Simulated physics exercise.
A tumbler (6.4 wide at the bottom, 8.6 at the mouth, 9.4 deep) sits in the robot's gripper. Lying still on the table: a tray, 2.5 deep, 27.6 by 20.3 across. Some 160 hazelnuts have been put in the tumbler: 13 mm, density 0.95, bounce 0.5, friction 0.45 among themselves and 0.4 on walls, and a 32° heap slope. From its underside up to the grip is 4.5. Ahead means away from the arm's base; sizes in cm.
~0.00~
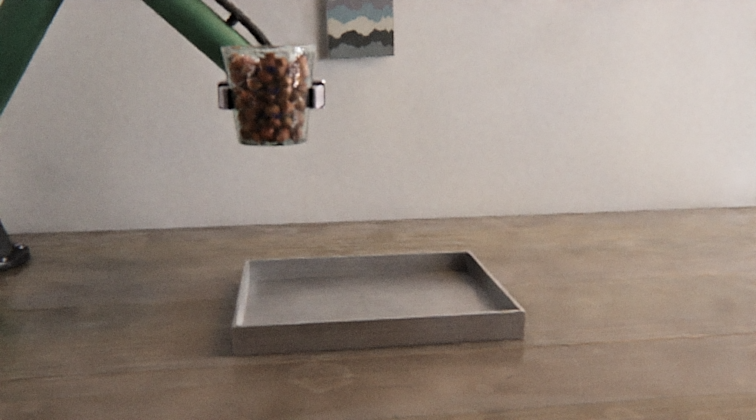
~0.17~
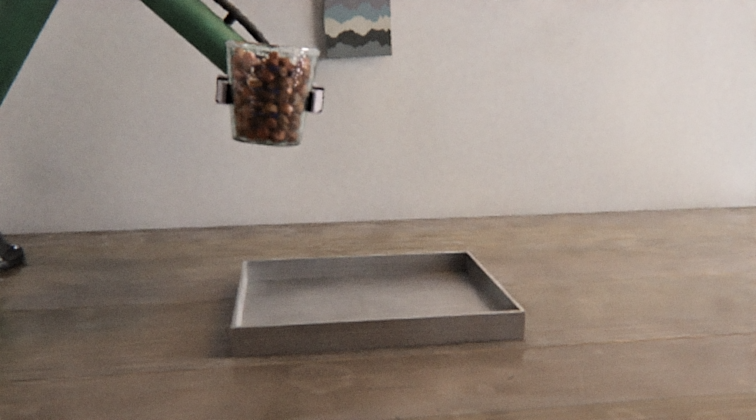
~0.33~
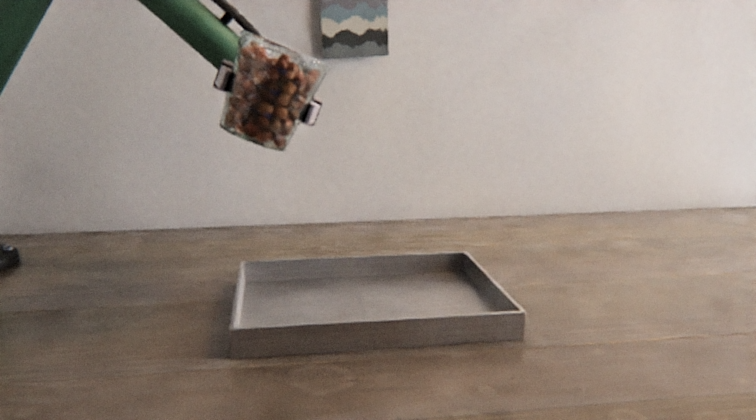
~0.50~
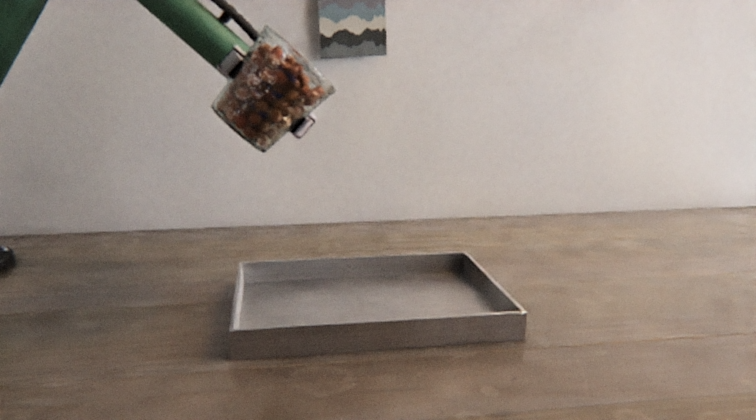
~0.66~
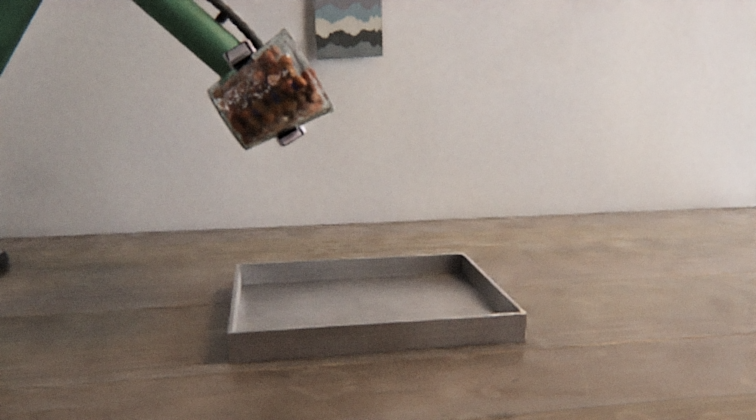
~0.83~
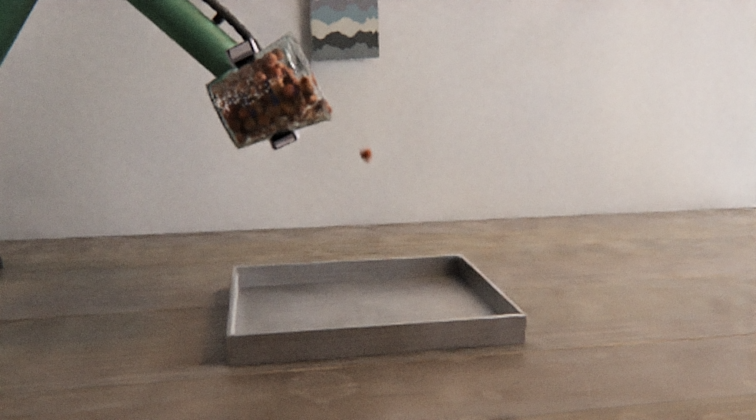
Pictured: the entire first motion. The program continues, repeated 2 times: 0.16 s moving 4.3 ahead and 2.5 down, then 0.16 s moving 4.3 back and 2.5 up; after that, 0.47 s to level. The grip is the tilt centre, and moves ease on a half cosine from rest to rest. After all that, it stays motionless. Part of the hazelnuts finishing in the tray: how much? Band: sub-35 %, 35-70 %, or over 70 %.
Band: Sub-35 %.
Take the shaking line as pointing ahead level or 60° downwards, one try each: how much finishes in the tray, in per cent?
Estimates, in order: 45 % then 15 %.
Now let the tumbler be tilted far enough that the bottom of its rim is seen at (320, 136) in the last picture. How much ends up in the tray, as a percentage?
It comes out near 75 percent.
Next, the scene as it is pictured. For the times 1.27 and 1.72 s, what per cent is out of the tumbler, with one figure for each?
Around 15 % and around 30 %.
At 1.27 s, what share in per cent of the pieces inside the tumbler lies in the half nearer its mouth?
Near 45 in a hundred.
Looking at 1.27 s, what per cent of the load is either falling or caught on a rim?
Around 3 per cent of the load.
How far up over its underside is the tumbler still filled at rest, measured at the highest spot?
It reaches close to 9.5 cm in the end.
After 1.27 s, tilted 66° forward, highest piece 24 above the table; 132 in the tumbler, 22 in the tray, 4 in flight or on a rim.
After 1.72 s, tilted 30° forward, highest piece 26 above the table; 114 in the tumbler, 42 in the tray, 2 on the table or floor.
After 2.14 s, level, highest piece 28 above the table; 114 in the tumbler, 42 in the tray, 2 on the table or floor.
After 3.19 s, level, highest piece 28 above the table; 114 in the tumbler, 42 in the tray, 2 on the table or floor.
At rest, 114 in the tumbler, 42 in the tray, 2 on the table or floor. That is 27 % in the tray.
